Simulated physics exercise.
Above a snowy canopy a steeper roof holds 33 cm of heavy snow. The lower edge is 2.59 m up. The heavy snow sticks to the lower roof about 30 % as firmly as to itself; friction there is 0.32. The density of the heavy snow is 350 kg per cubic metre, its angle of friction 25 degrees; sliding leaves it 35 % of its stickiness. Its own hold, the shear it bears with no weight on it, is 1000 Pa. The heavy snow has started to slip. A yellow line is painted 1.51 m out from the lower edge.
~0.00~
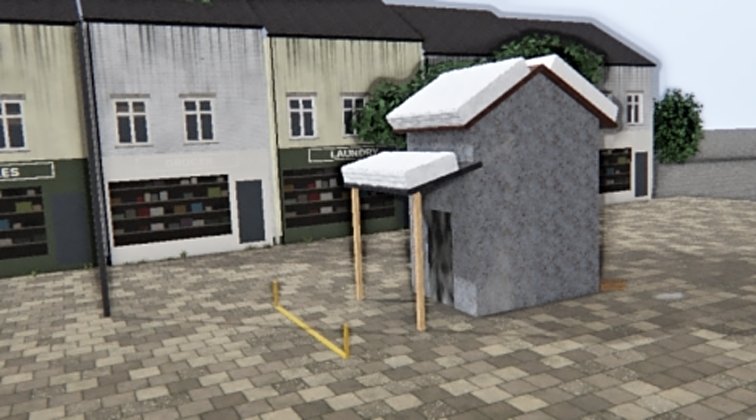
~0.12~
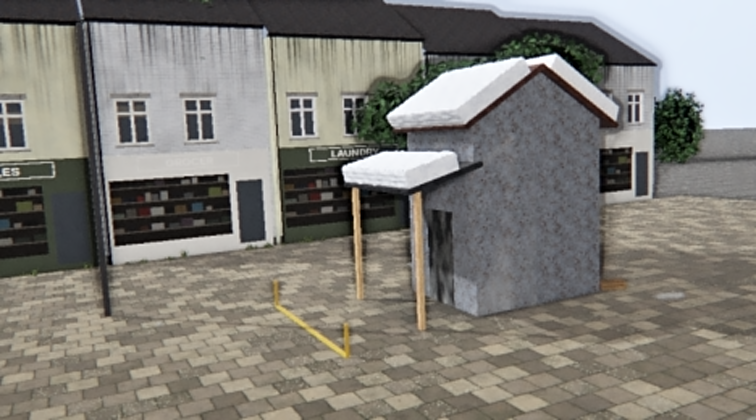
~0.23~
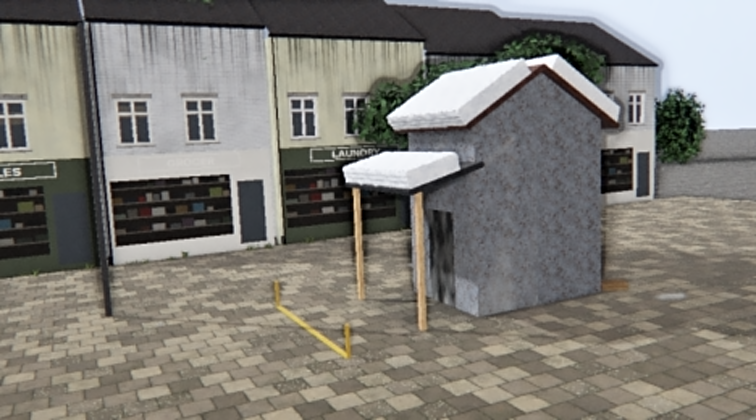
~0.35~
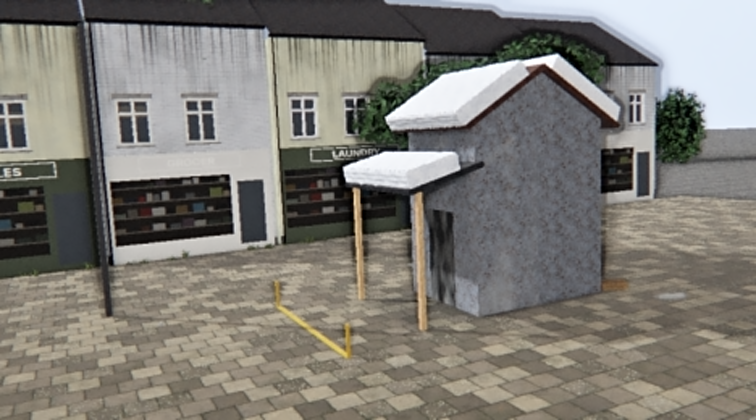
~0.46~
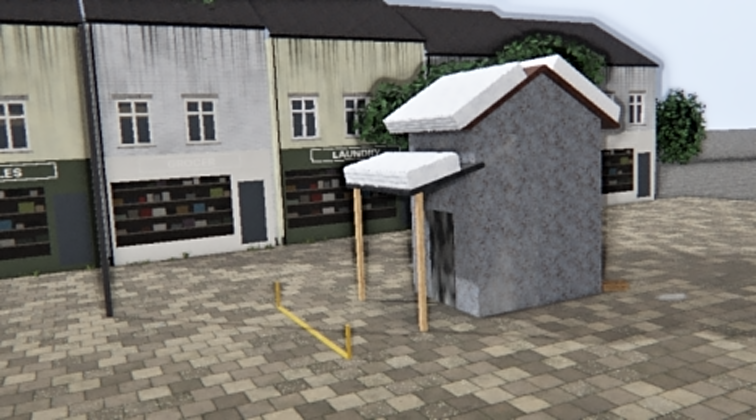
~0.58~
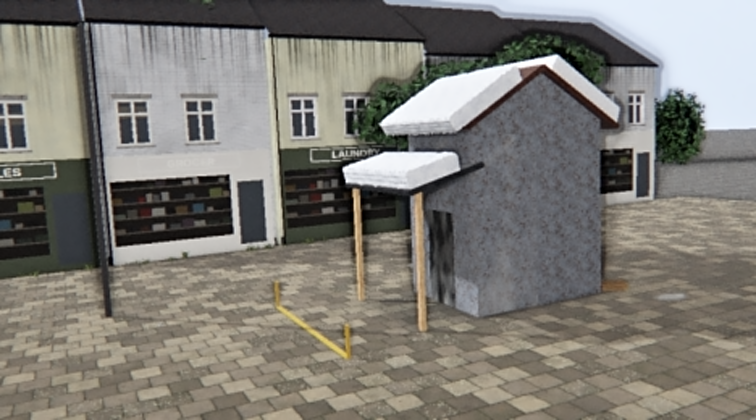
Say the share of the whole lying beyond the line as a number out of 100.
Close to 10 per cent.
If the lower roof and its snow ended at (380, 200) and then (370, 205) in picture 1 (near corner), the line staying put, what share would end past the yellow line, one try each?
In that order: 0 %, 0 %.
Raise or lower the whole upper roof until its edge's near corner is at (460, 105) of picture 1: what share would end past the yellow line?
In that case some 30 per cent.
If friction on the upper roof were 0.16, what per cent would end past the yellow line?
It would be near 25 %.
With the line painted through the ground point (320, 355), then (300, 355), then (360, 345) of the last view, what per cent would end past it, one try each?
In turn about 4 %, 0 %, 25 %.
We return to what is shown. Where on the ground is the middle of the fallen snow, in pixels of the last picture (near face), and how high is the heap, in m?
Near (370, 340), some 0.4 m high.
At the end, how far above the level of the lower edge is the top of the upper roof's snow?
Roughly 0.9 m.
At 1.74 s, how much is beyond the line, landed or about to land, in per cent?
Near 0 %.
By 1.11 s, none is below the lower edge and 0 % is past the line.
By 1.74 s, none is below the lower edge and 0 % is past the line.
By 2.37 s, 38 % is below the lower edge and 0 % is past the line.
By 3.00 s, 59 % is below the lower edge and 9 % is past the line.
By 3.90 s, at the end, 59 % is below the lower edge and 10 % is past the line.
